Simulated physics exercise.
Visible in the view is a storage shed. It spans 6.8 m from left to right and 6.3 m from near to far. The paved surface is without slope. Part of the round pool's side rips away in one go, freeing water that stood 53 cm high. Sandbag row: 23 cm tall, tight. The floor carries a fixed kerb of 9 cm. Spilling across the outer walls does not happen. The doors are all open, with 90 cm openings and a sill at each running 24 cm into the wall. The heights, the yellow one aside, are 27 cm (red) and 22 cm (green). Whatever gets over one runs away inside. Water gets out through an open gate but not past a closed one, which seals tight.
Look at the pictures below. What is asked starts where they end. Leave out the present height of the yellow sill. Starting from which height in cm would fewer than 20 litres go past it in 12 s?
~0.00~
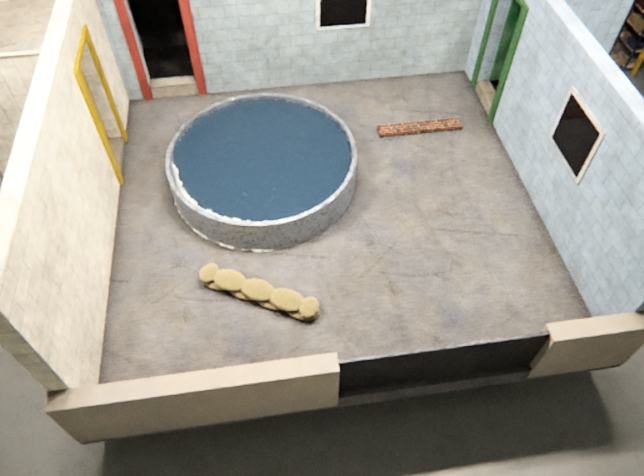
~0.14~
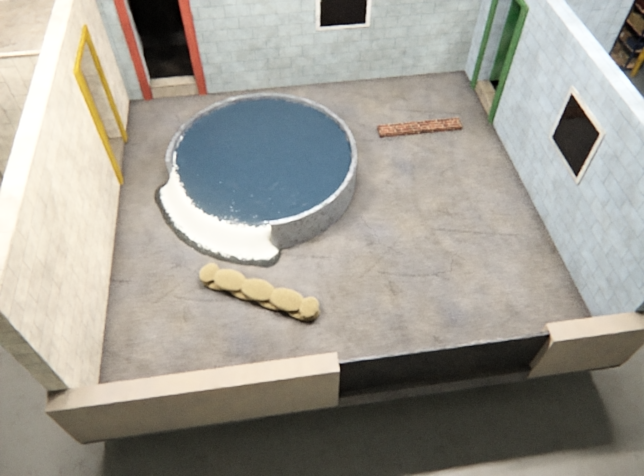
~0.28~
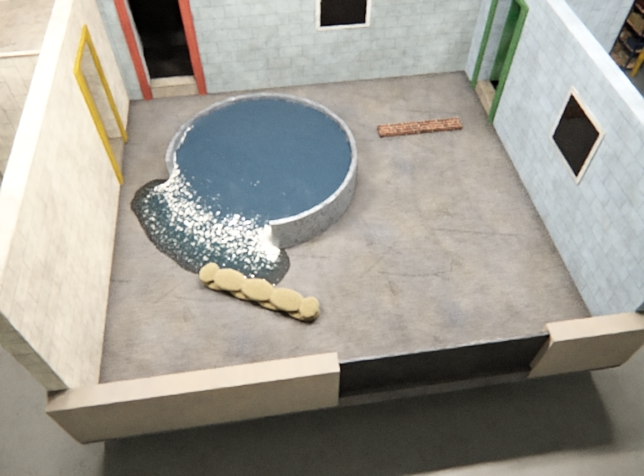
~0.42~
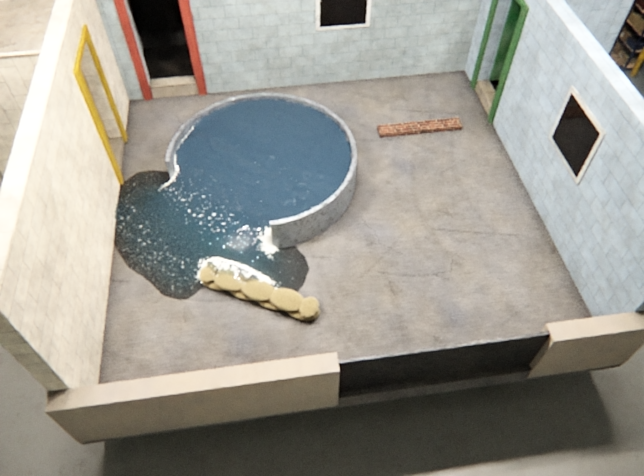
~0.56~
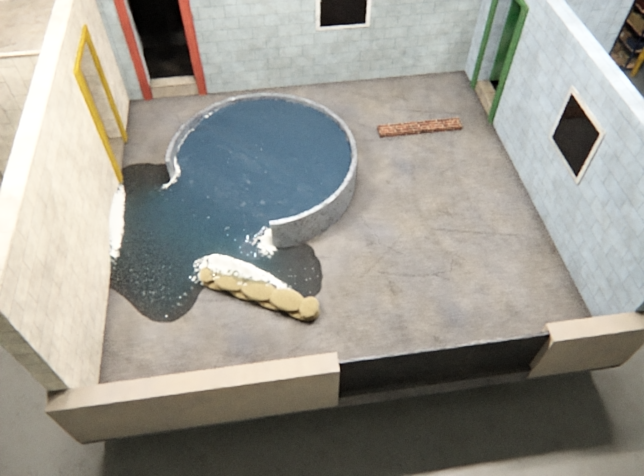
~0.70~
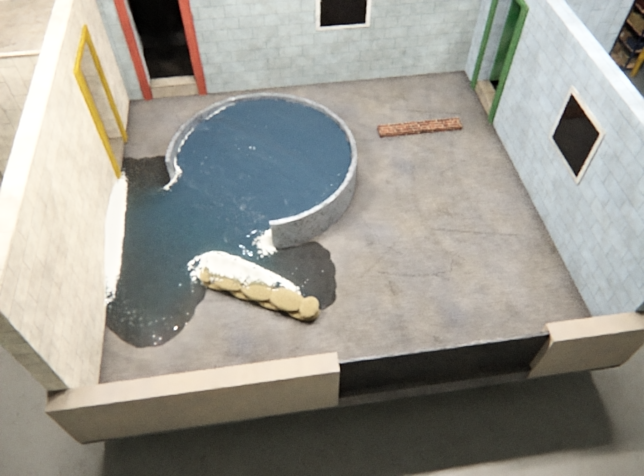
From roughly 5.5 cm upwards.
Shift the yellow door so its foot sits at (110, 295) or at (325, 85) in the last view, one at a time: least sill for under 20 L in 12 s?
Roughly 29 cm, then roughly 11.5 cm.
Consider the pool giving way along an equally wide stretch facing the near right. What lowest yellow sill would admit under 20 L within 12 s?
With that break, close to 10.0 cm.
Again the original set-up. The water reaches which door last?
That would be the green door.
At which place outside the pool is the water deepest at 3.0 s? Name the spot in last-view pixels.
Around (96, 414).
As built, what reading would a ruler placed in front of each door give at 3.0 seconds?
Depths, in cm - red: 9, green: 0, yellow: 8.
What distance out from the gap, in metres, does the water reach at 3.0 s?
Near 5.4 metres, give or take.
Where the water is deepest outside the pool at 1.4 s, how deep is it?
I'd put it near 40 cm.
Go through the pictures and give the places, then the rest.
The round pool at (262, 156) is whole and still, 53 cm deep; the yellow door at (105, 115) is dry, in the first picture.
Water pours out at (202, 225) and has run 0.3 m, to (160, 197); about 7 cm deep outside, 53 cm at the back, in the second picture.
Water pours out at (203, 227) and has run 0.7 m, to (137, 208); about 9 cm deep outside, 53 cm at the back, in the third picture.
Water pours out at (203, 228) and has run 1.1 m, to (115, 235); about 8 cm deep outside, 53 cm at the back, in the fourth picture.
The front is at (158, 315), 1.5 m from the gap at (203, 228); 4.1 m2 of floor is wet, 53 cm left at the back, in the fifth picture.
The front is at (127, 334), 2.0 m from the gap at (203, 228); 4.7 m2 of floor is wet, 53 cm left at the back; the yellow door at (105, 115), 2.3 m from the gap, is still 0.0 m from the nearest water, in the sixth picture.
After 1.4 s water covers 25 % of the floor, deepest (40 cm) near (109, 293); 7 cm at the yellow door, 0 litres in over its 15 cm sill.
After 3.0 s water covers 60 % of the floor, deepest (42 cm) near (96, 414); 8 cm at the yellow door, 0 litres in over its 15 cm sill.
After 12.0 s water covers 95 % of the floor, deepest (16 cm) near (334, 136); 8 cm at the yellow door, 0 litres in over its 15 cm sill.
At the yellow door as built, the water arrived by 0.8 s and peaked near 9 cm at 3.8 s.
Run again over the same 12 s with other heights there, 24 litres in over 5 cm, 13 litres over 6 cm. The limit of 20 litres is kept from about 5.5 cm up.
